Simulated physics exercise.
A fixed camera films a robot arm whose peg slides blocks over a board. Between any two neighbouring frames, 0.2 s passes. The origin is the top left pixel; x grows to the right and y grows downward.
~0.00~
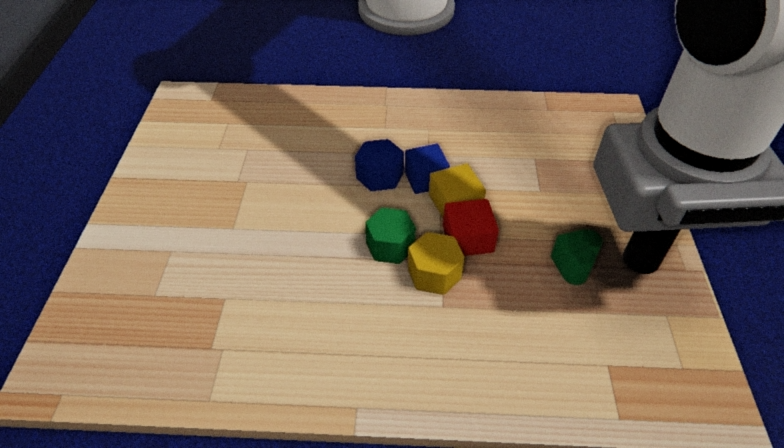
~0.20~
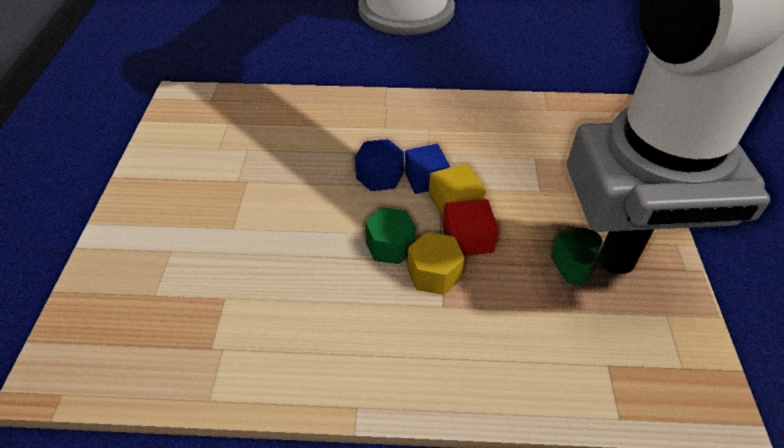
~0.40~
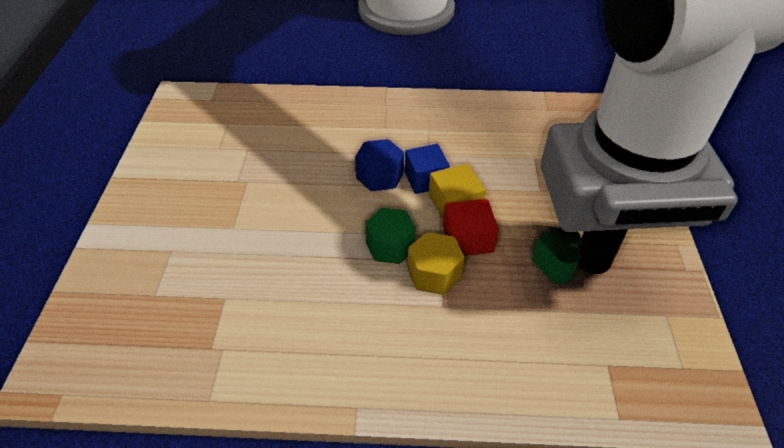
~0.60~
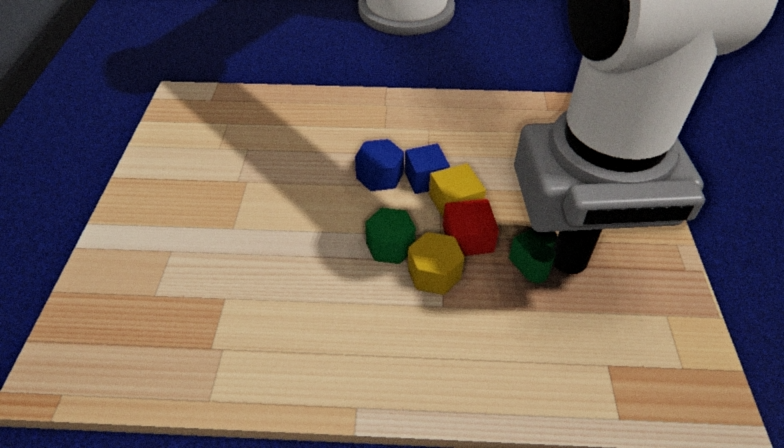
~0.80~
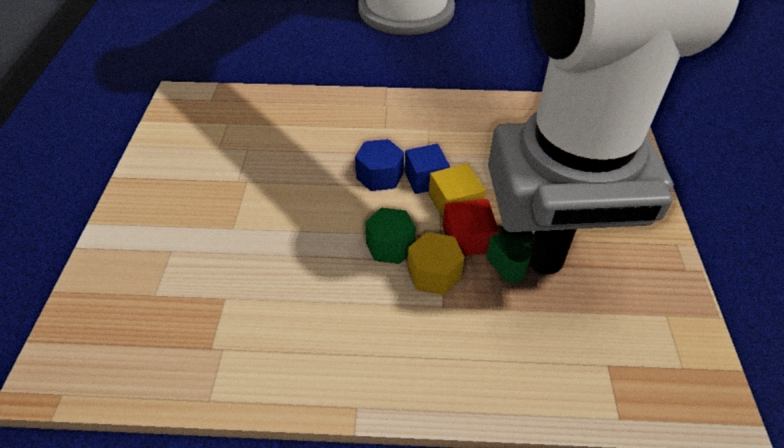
Robot arm with a black peg pushing a dark green block left across a wooden board toward a cluster of colored blocks.
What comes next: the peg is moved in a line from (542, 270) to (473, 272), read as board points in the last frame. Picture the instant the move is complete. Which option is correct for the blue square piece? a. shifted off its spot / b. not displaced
(a)
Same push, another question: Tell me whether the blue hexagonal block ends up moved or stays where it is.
It keeps its position.
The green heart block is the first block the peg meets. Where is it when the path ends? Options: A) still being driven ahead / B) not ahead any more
I choose A.
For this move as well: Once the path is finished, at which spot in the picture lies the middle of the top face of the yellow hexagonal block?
Answer: (404, 256).
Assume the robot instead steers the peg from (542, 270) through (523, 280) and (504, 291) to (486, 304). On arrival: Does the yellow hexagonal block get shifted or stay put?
It keeps its position.
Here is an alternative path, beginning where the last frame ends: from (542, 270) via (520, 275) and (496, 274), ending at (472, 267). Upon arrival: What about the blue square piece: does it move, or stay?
Moved away.
The first path, step by step. Halfway along, peg (510, 261); blue square piece (426, 152); red square piece (446, 212), turned 15° clockwise; green heart block (479, 242).
At the end, peg (475, 262); blue hexagonal block not moved; blue square piece (427, 149), turned 15° anticlockwise; yellow hexagonal block (404, 256); red square piece (426, 208), turned 45° clockwise; green heart block (444, 243).
